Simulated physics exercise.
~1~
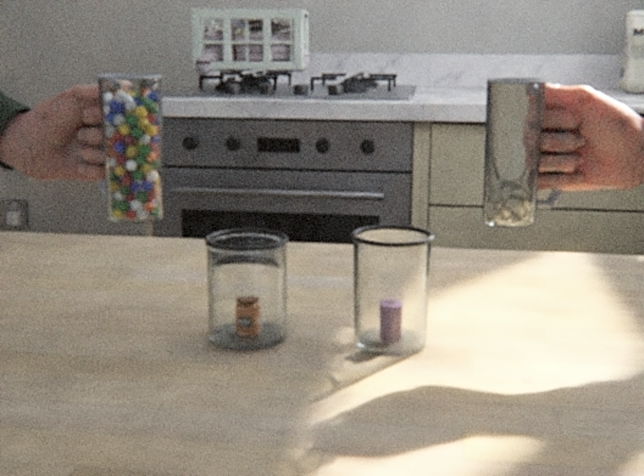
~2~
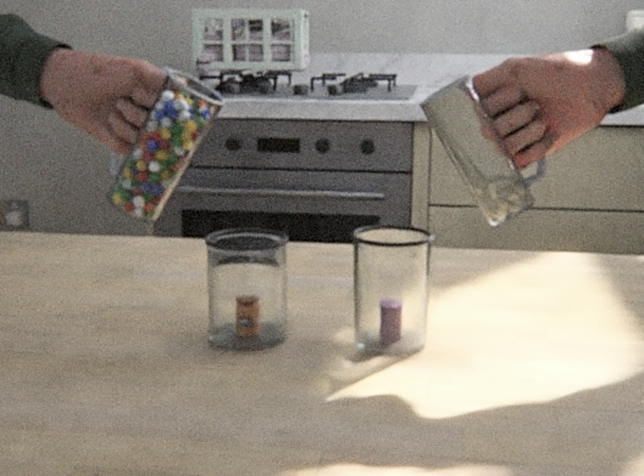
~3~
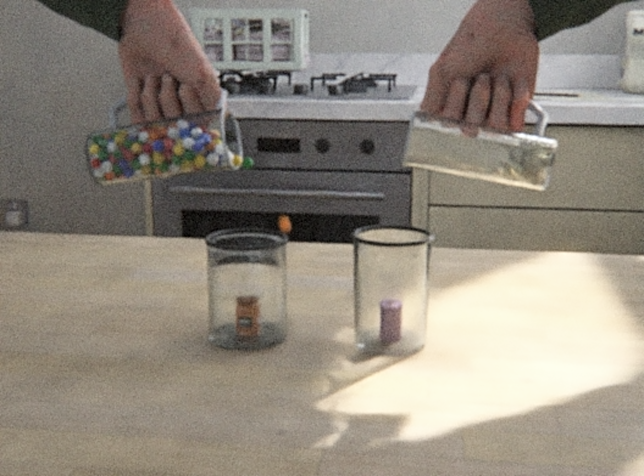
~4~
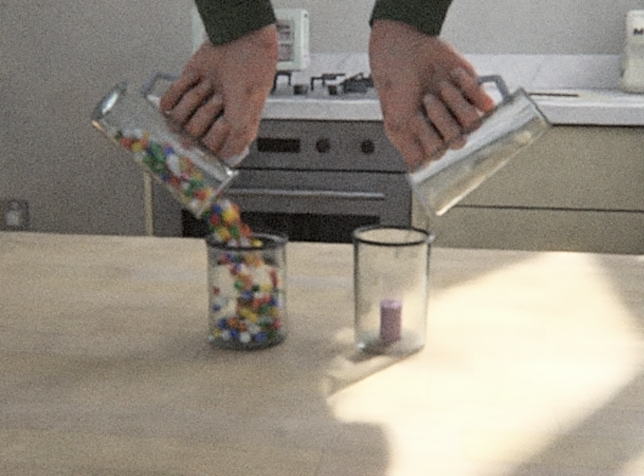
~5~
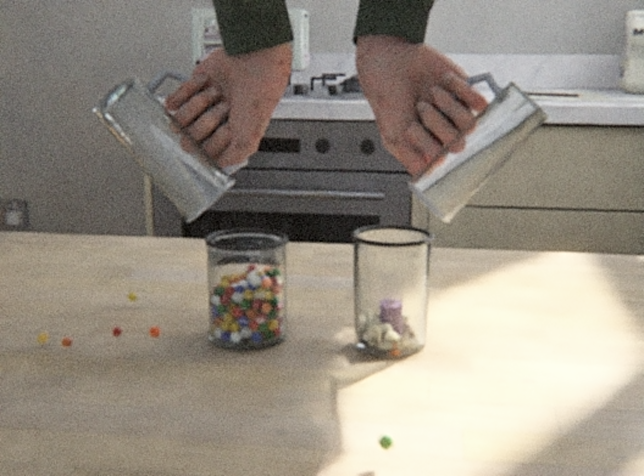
Colourful beads poured by hand bury a small orange object in the left glass, while the right glass's purple one still shows.
